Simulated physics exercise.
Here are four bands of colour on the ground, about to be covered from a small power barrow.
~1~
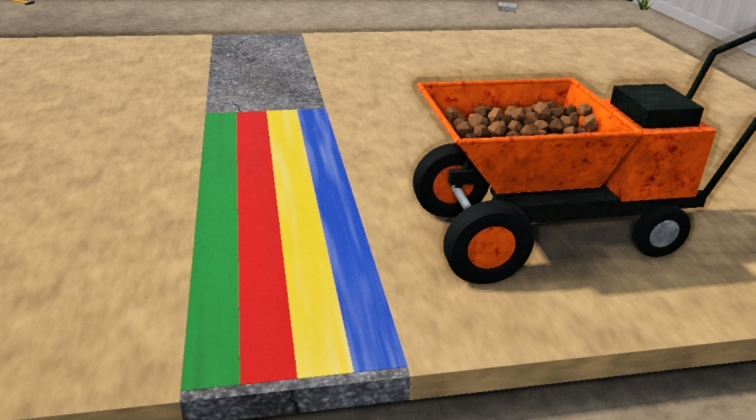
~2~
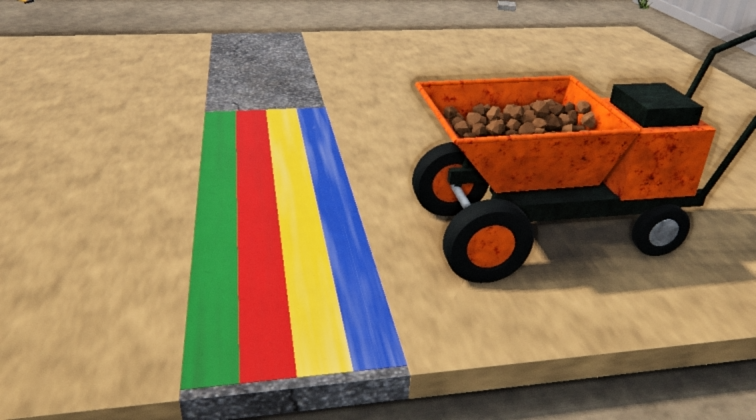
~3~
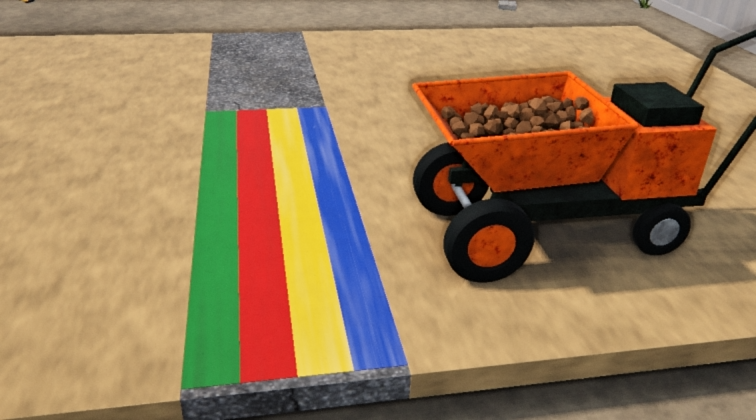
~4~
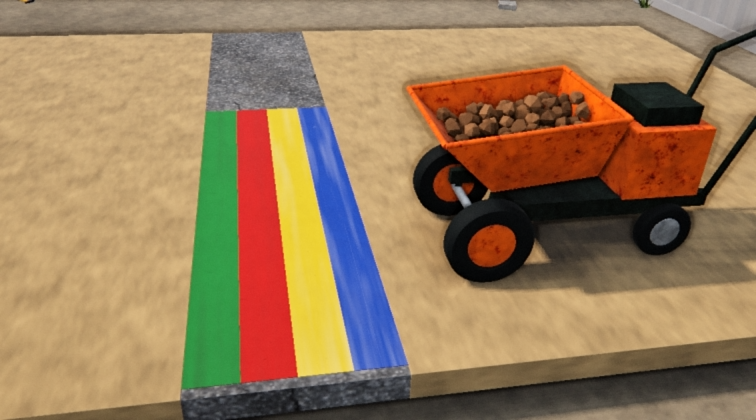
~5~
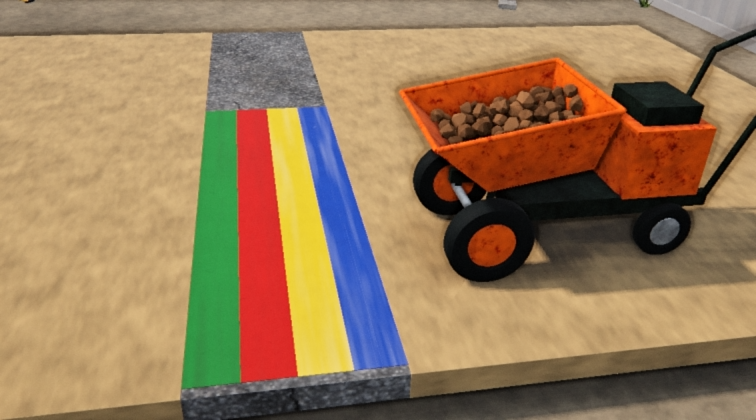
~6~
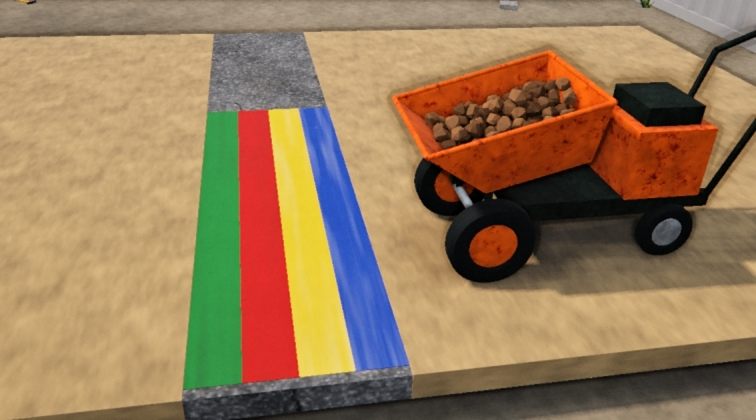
An orange barrow's skip loaded with brown clods tilts toward four coloured strips on the left.
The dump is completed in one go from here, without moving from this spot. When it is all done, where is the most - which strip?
On the yellow strip.
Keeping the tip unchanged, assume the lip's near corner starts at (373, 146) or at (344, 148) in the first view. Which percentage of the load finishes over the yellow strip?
Around 0 % the first time and around 0 % the second.
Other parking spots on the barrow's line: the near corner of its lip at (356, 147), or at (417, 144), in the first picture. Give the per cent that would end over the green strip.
The first spot yields roughly 30 percent, the second roughly 10 percent.
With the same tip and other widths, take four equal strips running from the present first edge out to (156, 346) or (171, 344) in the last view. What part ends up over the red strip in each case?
About 10 % and 20 %.
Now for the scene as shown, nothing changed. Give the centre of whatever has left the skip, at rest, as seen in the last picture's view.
I'd say the middle ends up at about (305, 244).
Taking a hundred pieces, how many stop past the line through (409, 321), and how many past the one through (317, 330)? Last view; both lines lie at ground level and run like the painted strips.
About 70 % and 30 %.
Just after the last frame, skip tipped steeply; every one in the skip.
A moment on, skip tipped right over; the larger part in the skip; about a tenth over the blue strip; about a tenth over the yellow strip; just a few falling.
Further on, skip tipped right over; roughly a third in the skip; roughly a quarter over the blue strip; roughly a quarter over the yellow strip; about a tenth over the red strip; just a few over the green strip; just a few off the paint.
When it is over, skip tipped right over; roughly a third in the skip; roughly a quarter over the blue strip; roughly a quarter over the yellow strip; about a tenth over the red strip; just a few over the green strip; just a few off the paint.
